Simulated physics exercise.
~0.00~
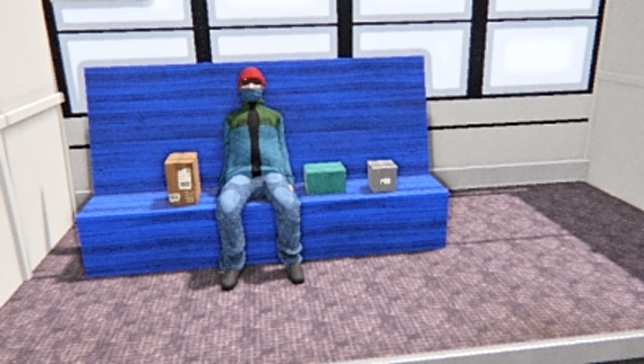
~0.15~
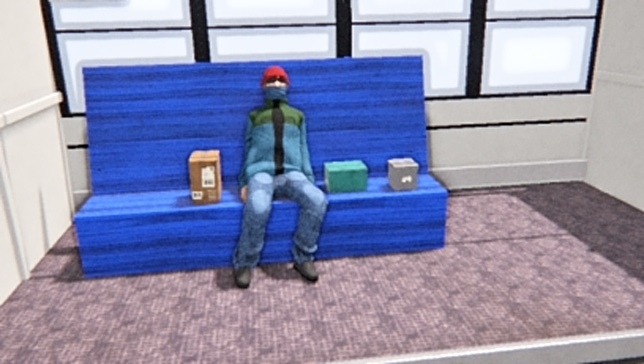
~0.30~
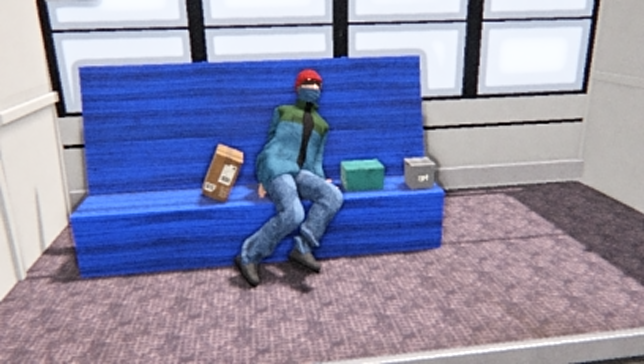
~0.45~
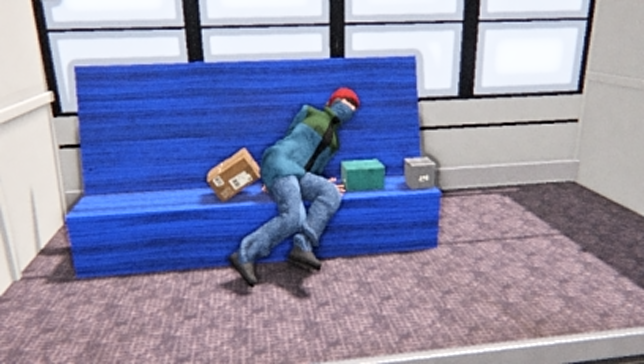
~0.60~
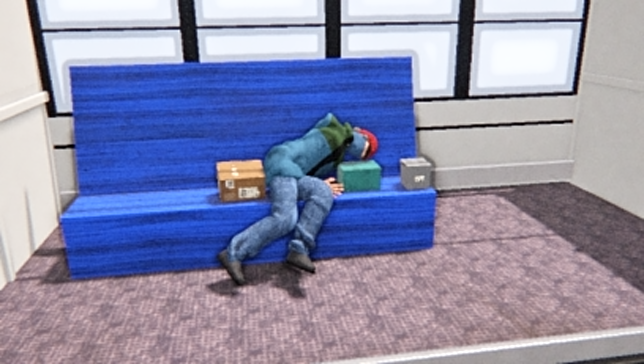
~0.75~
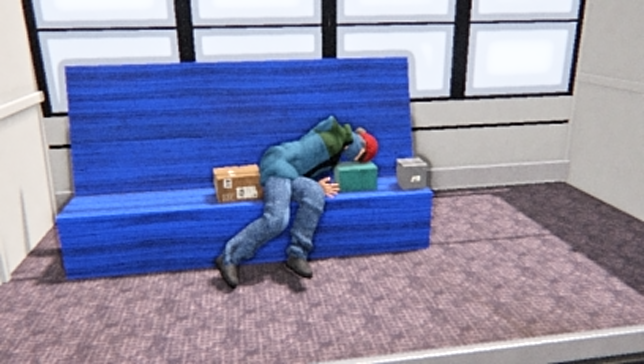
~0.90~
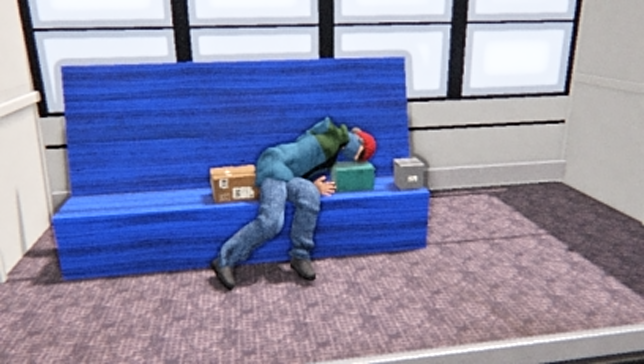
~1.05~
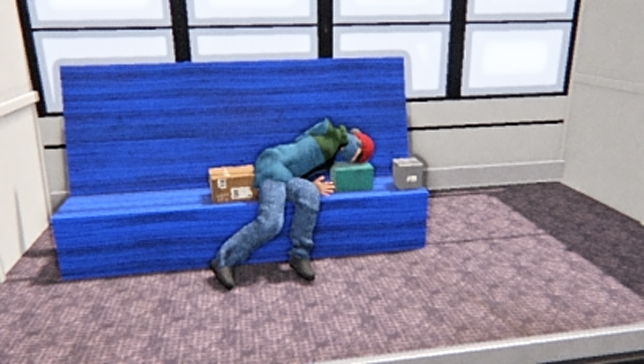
A commuter in a red cap, teal and green jacket and jeans sits asleep on a long blue bench in a pale-walled car with a mottled floor, seen from the front and slightly above. An upright brown pack stands to the left, with a teal carton and a small grey tub to the right. The commuter and the loose things slide right along the seat. The brown pack leans and topples onto its side as the commuter slumps right, head dropping over the carton. All then lie still, the commuter folded over and everything still on the bench.
